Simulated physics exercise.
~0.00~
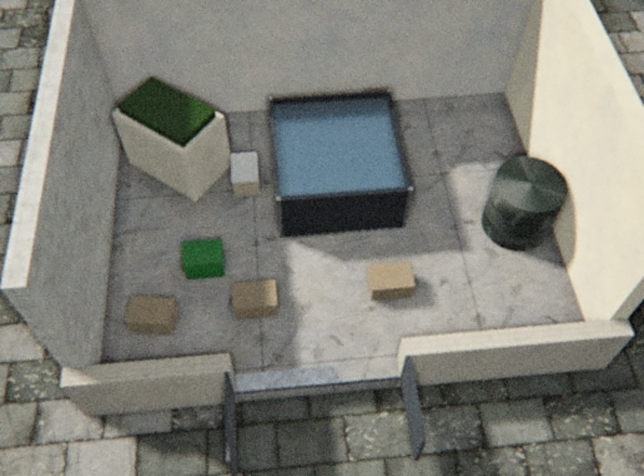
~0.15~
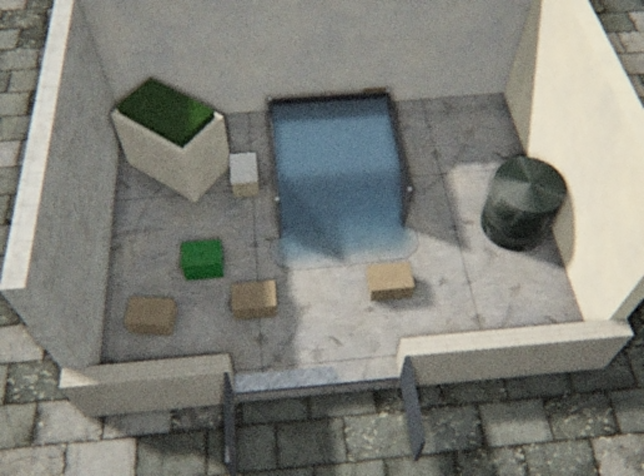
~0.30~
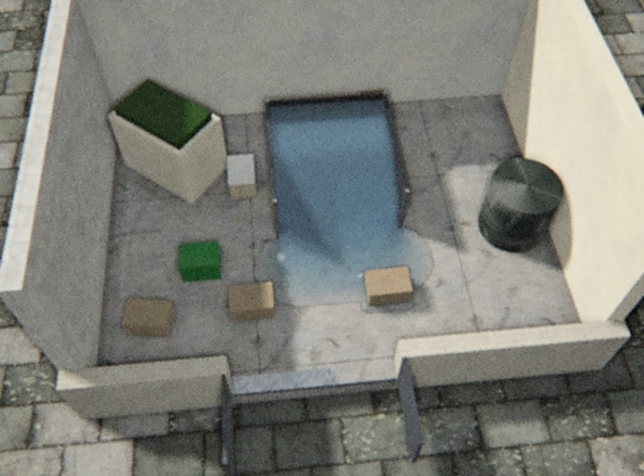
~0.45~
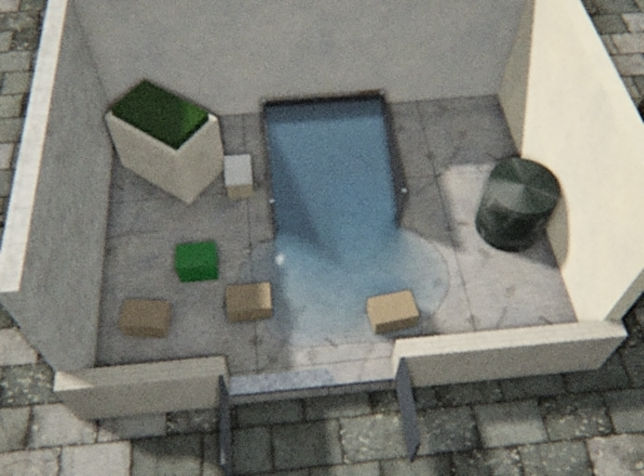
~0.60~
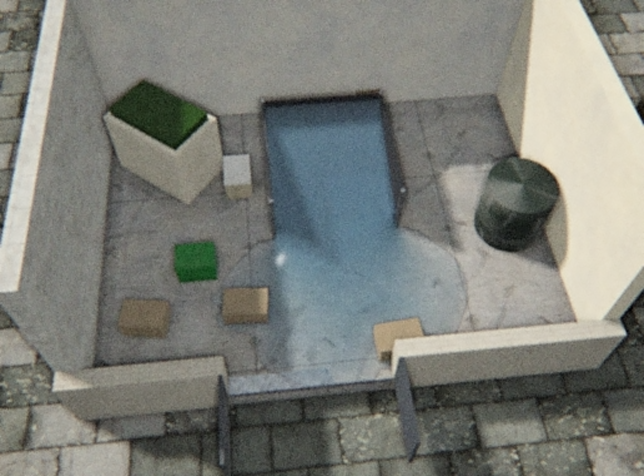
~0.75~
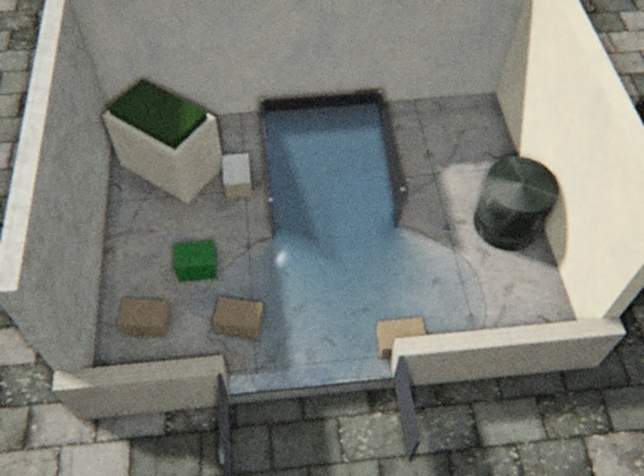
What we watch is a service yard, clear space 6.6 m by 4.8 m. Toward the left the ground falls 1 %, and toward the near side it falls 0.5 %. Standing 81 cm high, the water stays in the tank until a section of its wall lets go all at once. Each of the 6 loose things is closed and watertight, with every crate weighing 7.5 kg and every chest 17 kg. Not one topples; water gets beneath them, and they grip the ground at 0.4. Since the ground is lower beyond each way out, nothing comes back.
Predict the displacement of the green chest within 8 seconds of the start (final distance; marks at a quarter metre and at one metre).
By the end, the green chest keeps its spot.
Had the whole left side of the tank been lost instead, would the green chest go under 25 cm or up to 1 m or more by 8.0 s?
So the green chest winds up far off.
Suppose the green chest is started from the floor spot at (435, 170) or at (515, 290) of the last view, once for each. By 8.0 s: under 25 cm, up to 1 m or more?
Order of tries: It keeps its spot; it is flushed away.
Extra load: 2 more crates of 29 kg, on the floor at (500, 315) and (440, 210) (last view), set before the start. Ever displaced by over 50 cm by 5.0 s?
Taking them in order, they end up greater and smaller.
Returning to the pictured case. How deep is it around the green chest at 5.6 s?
Depth approx. 2 cm.
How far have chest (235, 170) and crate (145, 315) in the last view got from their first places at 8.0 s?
First 0 cm, then 100 cm.
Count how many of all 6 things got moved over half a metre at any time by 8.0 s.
The tally stands at 3.
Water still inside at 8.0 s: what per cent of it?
Remaining: Approx. 42 per cent.
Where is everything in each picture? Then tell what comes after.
The first picture shows the green chest at (202, 252), on the bottom; 3.4 m2 under water; 0 of 6 have shifted.
The second picture shows the green chest at (201, 253) rests on the ground; 4.6 m2 under water; 0 of 6 have shifted.
The third picture shows the green chest at (198, 254) rests on the ground; water covers 6.0 m2; 1 of 6 have shifted.
The fourth picture shows the green chest at (196, 255), on the bottom; water covers 7.8 m2; 1 of 6 have shifted.
The fifth picture shows the green chest at (195, 255) rests on the ground; 9.8 m2 under water; 2 of 6 have shifted.
The sixth picture shows the green chest at (194, 254) rests on the ground; 11.1 m2 under water; 2 of 6 have shifted.
After 1.6 s the green chest is near (194, 254), 0.0 m from its start, aground; 0 of 6 are out; 2 afloat.
After 3.6 s the green chest is near (195, 253), 0.0 m from its start, aground; 1 of 6 are out; 1 afloat.
After 5.6 s the green chest is near (196, 253), 0.0 m from its start, aground; 1 of 6 are out; 1 afloat.
After 8.0 s the green chest is near (195, 253), 0.0 m from its start, aground; 1 of 6 are out; 2 afloat.
